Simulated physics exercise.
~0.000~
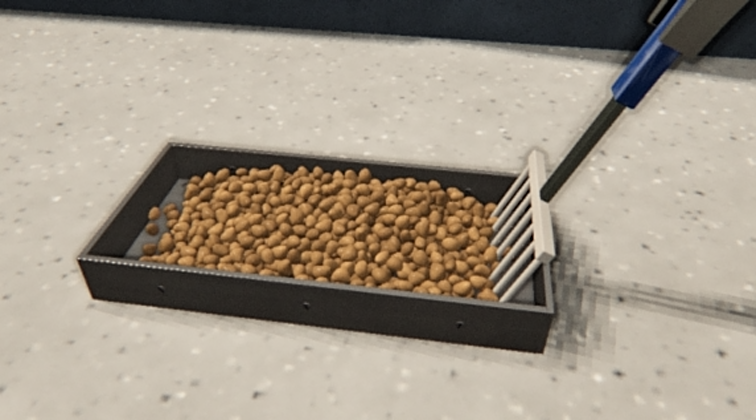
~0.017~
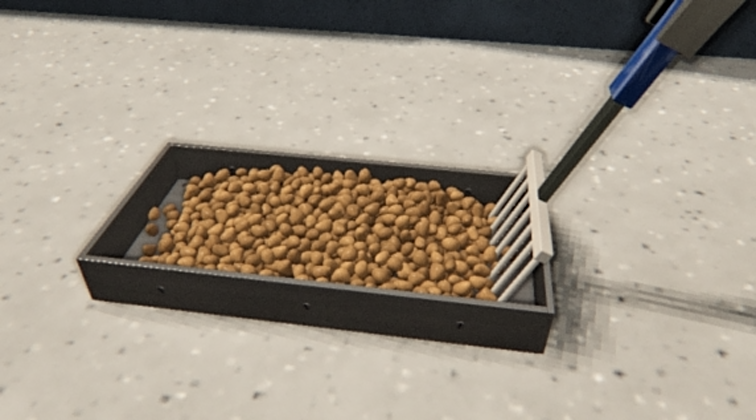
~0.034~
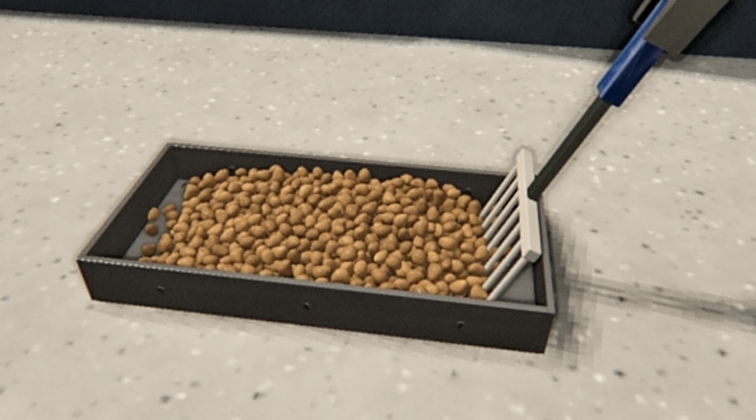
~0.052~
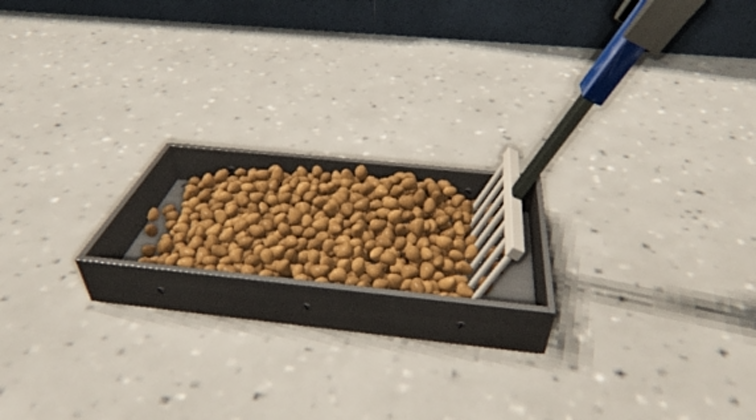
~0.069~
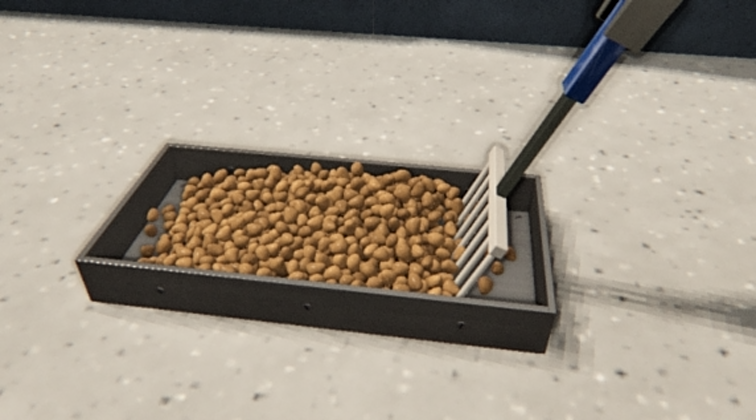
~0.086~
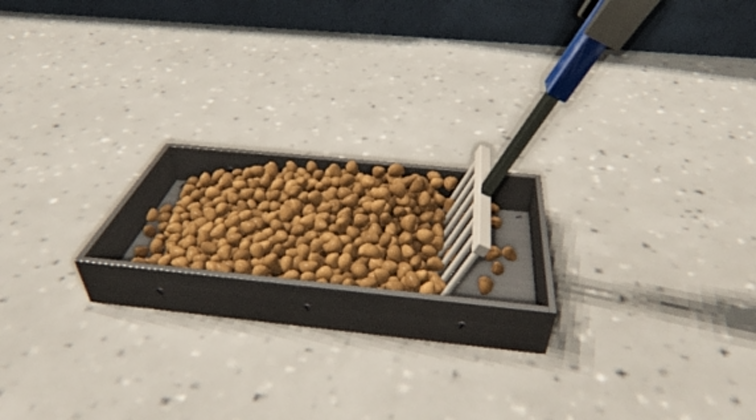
The clip shows a robot arm holding a fork at the right end of a dark tin of brown beans; the fork moves slowly left, pushing the beans leftward, while a few are left behind its tines on the bared floor.
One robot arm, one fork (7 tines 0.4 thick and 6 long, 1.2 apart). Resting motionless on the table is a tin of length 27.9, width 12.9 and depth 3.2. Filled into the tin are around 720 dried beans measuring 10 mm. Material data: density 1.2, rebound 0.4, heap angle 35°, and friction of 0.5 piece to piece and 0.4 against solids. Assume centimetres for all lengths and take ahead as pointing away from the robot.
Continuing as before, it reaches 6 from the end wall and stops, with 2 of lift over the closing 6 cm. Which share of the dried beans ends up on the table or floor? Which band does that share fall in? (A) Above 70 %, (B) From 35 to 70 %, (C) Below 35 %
Below 35 % (C).
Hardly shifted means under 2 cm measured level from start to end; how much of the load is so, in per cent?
Roughly 10 percent.
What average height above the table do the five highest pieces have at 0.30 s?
About 7 cm.
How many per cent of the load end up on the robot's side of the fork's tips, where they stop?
About 35 percent.
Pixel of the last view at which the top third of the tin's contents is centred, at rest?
Looks like roughly (170, 197) to me.
By 0.19 s, sloping 67°, highest piece 6 above the table; 721 in the tin.
By 0.30 s, sloping 67°, highest piece 7 above the table; 710 in the tin, 1 on the table or floor, 10 in flight or on the tool.
By 0.55 s, sloping 67°, highest piece 6 above the table; 592 in the tin, 122 on the table or floor, 7 in flight or on the tool.
By 1.25 s, sloping 67°, highest piece 6 above the table; 585 in the tin, 136 on the table or floor.
Final count, 585 in the tin, 136 on the table or floor. That is 19 % on the table or floor.
